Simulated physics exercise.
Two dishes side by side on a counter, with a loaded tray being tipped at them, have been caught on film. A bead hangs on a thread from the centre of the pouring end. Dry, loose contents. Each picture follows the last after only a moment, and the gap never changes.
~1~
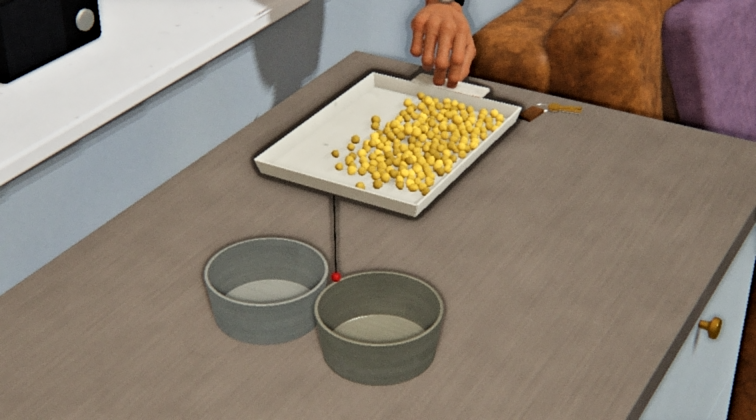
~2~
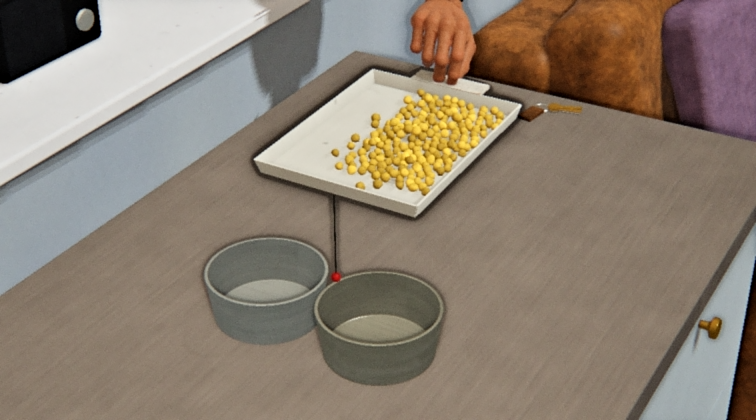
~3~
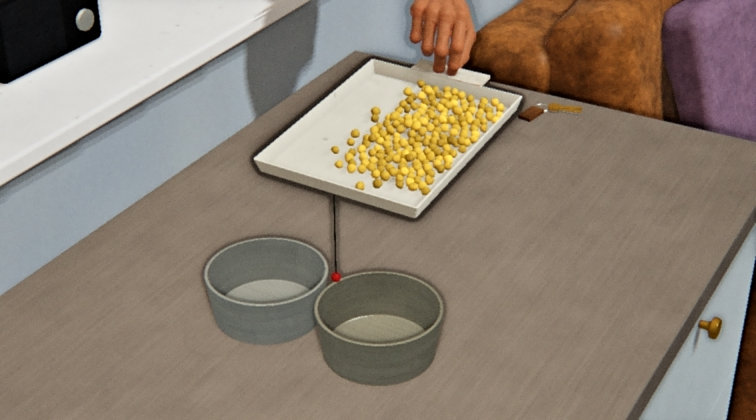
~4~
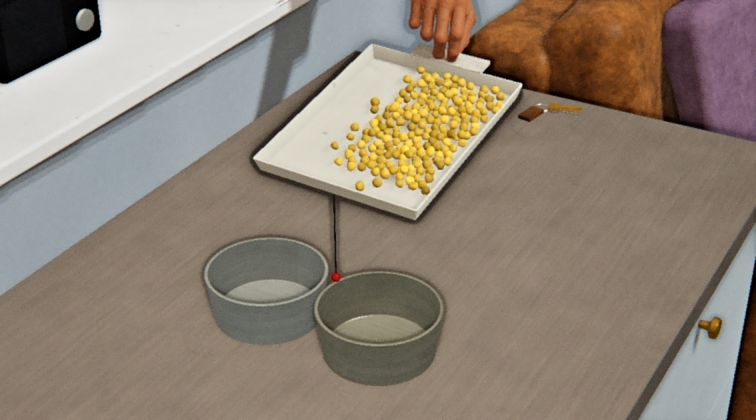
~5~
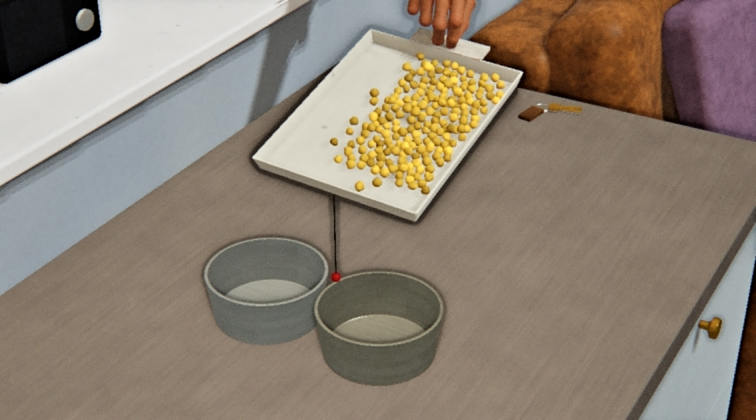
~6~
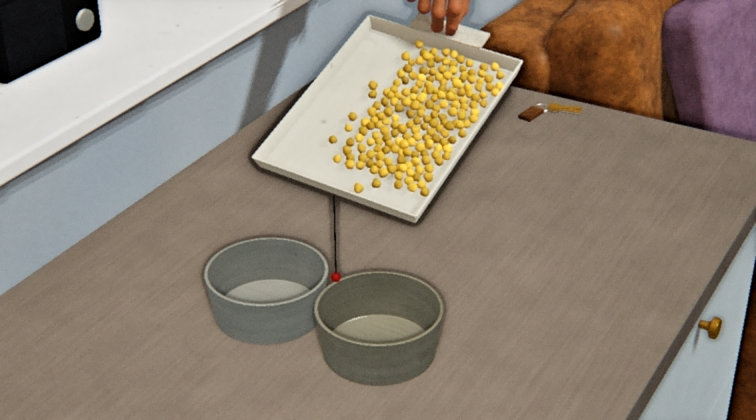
A hand at the far end of a white rectangular tray steadily raises that end above a grey-brown counter, seen from above at an angle by a still camera. Yellow puffed balls lie heaped toward the tray's right side, with two empty grey bowls and a red bead on a dark thread below its near edge. The tray steepens and leans slightly to its right corner, while the balls barely shift.
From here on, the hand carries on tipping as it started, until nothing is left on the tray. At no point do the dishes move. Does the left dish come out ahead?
The right dish.
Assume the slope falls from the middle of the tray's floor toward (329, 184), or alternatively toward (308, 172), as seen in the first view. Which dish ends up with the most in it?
The leftmost dish, then the leftmost dish.
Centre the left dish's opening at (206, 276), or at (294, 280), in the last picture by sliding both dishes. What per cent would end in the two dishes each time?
Close to 50 per cent, followed by close to 80 per cent.
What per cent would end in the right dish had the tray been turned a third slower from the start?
Around 60 in every hundred.
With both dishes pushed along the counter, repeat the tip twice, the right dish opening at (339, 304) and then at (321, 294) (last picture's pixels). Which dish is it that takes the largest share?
On the first go the right-side one comes out on top, and on the second go the right-side one.
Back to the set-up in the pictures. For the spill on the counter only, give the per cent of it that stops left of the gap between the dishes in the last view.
Around 50 per cent, give or take.
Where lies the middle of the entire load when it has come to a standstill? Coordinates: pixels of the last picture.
Somewhere close to (374, 356) in the last picture.
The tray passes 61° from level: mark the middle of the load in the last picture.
In the last view, the load is centred close to (383, 169).
Shortly afterwards, tray tipped steeply; all but a few on the tray; only a few outside both; only a few in the air.
Next, tray tipped right over; near a quarter on the tray; near a third in the right dish; only a few in the left dish; a little outside both; near a quarter in the air.
Some moments later, tray tipped past a quarter turn; the bulk in the right dish; only a few in the left dish; near a quarter outside both.
In the end, tray tipped past a quarter turn; the bulk in the right dish; only a few in the left dish; near a quarter outside both.
